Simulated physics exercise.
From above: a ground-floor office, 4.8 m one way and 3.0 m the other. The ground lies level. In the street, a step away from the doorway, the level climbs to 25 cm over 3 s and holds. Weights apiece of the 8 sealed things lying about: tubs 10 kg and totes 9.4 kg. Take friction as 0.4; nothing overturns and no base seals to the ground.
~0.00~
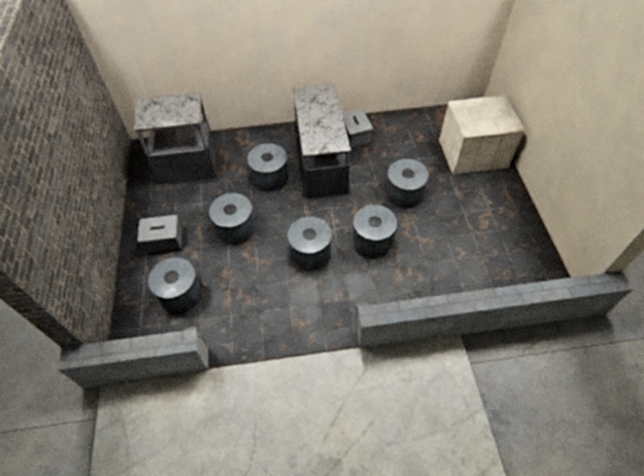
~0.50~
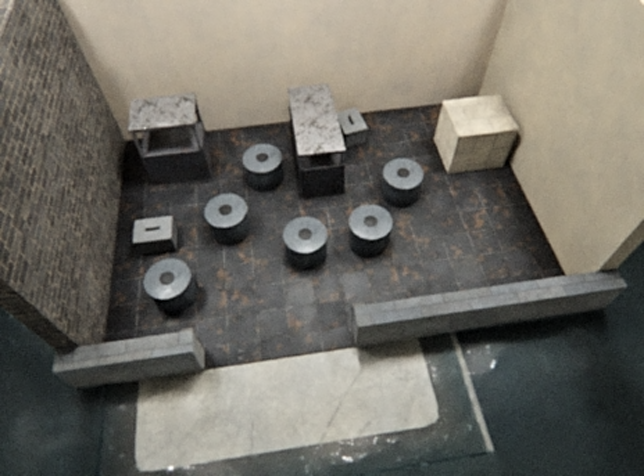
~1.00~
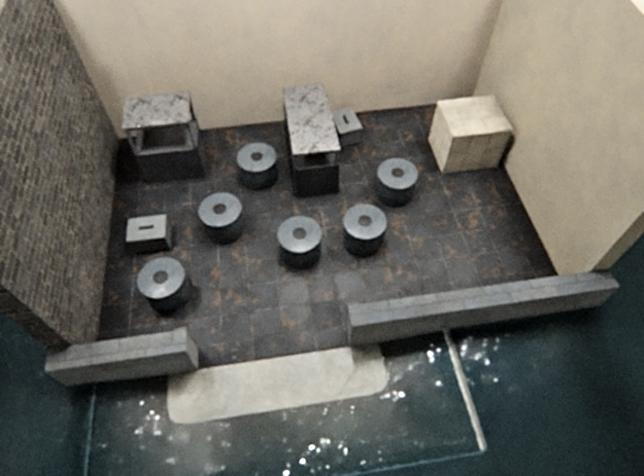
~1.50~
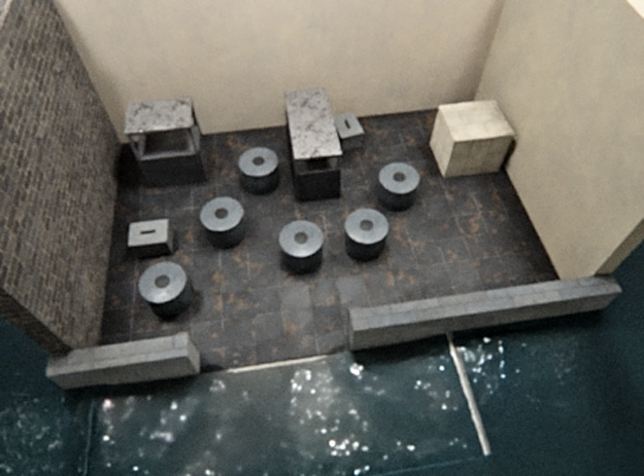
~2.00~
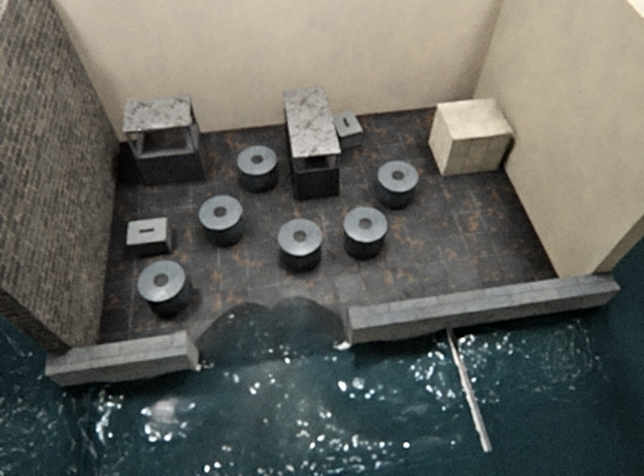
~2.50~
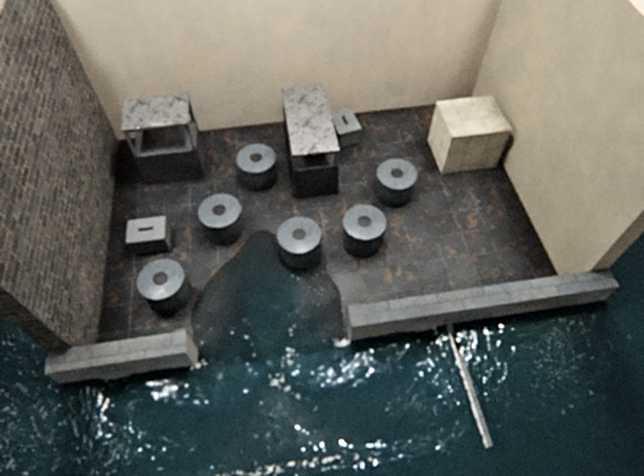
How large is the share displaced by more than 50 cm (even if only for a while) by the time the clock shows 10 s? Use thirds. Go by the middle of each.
Share: At least two thirds.
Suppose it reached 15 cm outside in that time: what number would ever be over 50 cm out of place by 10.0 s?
In that case 4 of them.
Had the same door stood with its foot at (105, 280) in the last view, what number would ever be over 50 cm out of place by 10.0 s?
In that case 8 of them.
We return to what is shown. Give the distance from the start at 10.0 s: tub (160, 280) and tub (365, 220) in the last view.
In that order: 150 cm, 80 cm.
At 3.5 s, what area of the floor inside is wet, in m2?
About 4.0 m2.
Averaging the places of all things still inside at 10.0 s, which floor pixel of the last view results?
Around (328, 214).
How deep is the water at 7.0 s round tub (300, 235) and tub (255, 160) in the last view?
Roughly 3 and 18 cm.
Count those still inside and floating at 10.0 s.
I count 8.
After 3.5 s 1 of 8 are over 50 cm from their spots; 0 afloat.
After 4.5 s 3 of 8 are over 50 cm from their spots; 3 afloat.
After 7.0 s 5 of 8 are over 50 cm from their spots; 4 afloat.
After 10.0 s 8 of 8 are over 50 cm from their spots, and 8 have been at some point; 8 afloat.
